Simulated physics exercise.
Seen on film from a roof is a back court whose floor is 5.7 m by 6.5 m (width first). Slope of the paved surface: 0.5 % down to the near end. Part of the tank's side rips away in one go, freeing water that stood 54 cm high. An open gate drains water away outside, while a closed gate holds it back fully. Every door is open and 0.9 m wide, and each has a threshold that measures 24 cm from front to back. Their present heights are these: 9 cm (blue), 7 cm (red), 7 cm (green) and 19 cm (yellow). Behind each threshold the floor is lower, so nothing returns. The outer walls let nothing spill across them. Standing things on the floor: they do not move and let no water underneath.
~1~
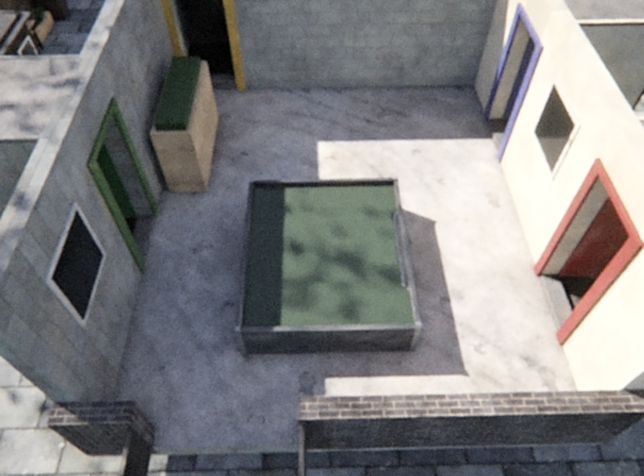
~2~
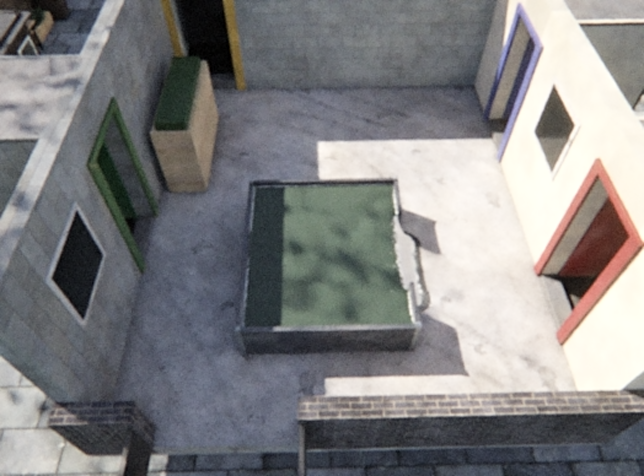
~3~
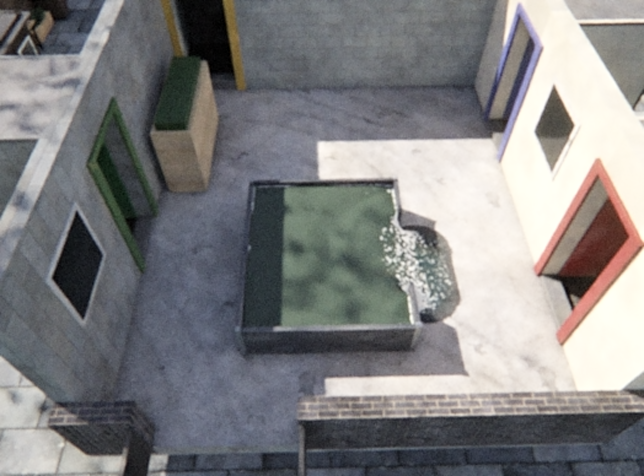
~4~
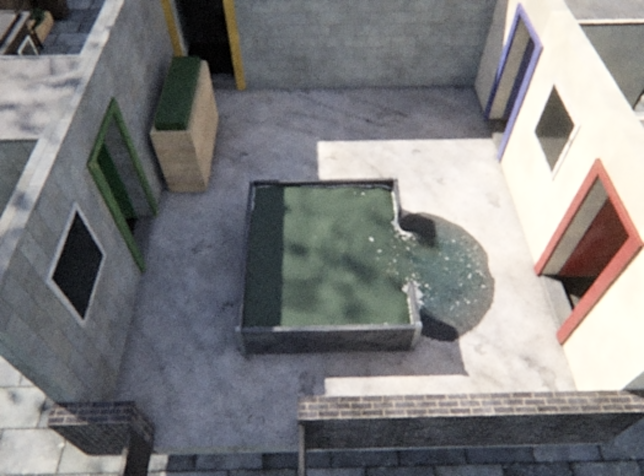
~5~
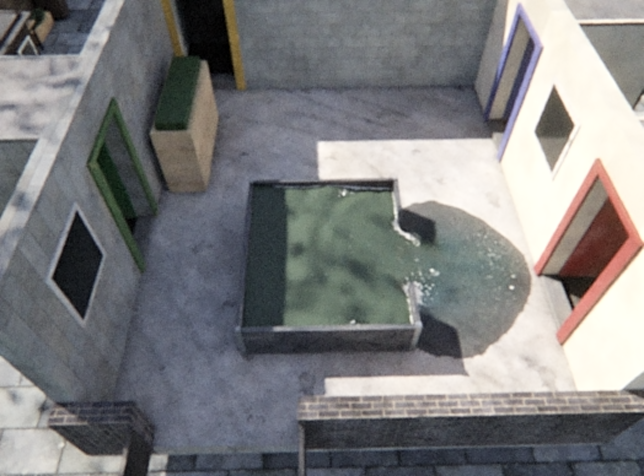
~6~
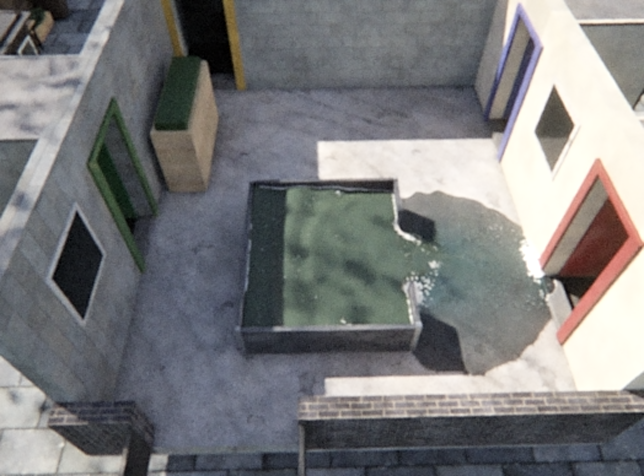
The footage shows a walled court with a square tank of green water whose right side breaks open. Water pours through the gap, spreads across the pale floor in a widening rounded sheet, and reaches the red door on the right.
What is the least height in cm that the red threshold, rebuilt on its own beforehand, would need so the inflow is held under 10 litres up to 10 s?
Around 29 cm would be enough.
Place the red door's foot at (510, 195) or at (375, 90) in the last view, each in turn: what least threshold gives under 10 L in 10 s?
Around 16 and 8.0 cm respectively.
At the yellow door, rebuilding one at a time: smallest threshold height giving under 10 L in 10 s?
At yellow, about 6.5 cm.
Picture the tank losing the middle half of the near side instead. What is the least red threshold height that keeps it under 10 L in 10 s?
Then 13.0 cm.
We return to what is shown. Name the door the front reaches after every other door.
The green one.
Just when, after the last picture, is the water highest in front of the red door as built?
I'd say near 1.6 seconds.
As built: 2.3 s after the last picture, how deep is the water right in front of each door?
At the blue door the depth is 8 cm, at red 23 cm, at green 0 cm and at yellow 0 cm.
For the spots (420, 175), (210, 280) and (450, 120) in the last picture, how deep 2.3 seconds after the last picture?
Respectively 1 cm, 0 cm and 5 cm.
Then, 0.7 s after the last picture water covers 15 % of the floor, deepest (34 cm) near (529, 266); 22 cm at the red door, 58 litres in over its 7 cm threshold.
Then, 2.3 s after the last picture water covers 40 % of the floor, deepest (29 cm) near (578, 416); 23 cm at the red door, 256 litres in over its 7 cm threshold.
Then, 9.3 s after the last picture water covers 95 % of the floor, deepest (12 cm) near (563, 416); 9 cm at the red door, 472 litres in over its 7 cm threshold.
At the red door as built, the water peaked near 27 cm, 1.5 s after the last picture.
Run again over the same 10 s with other heights there, 41 litres in over 23.5 cm, 3 litres over 31.5 cm. The limit of 10 litres is kept from about 29 cm up.
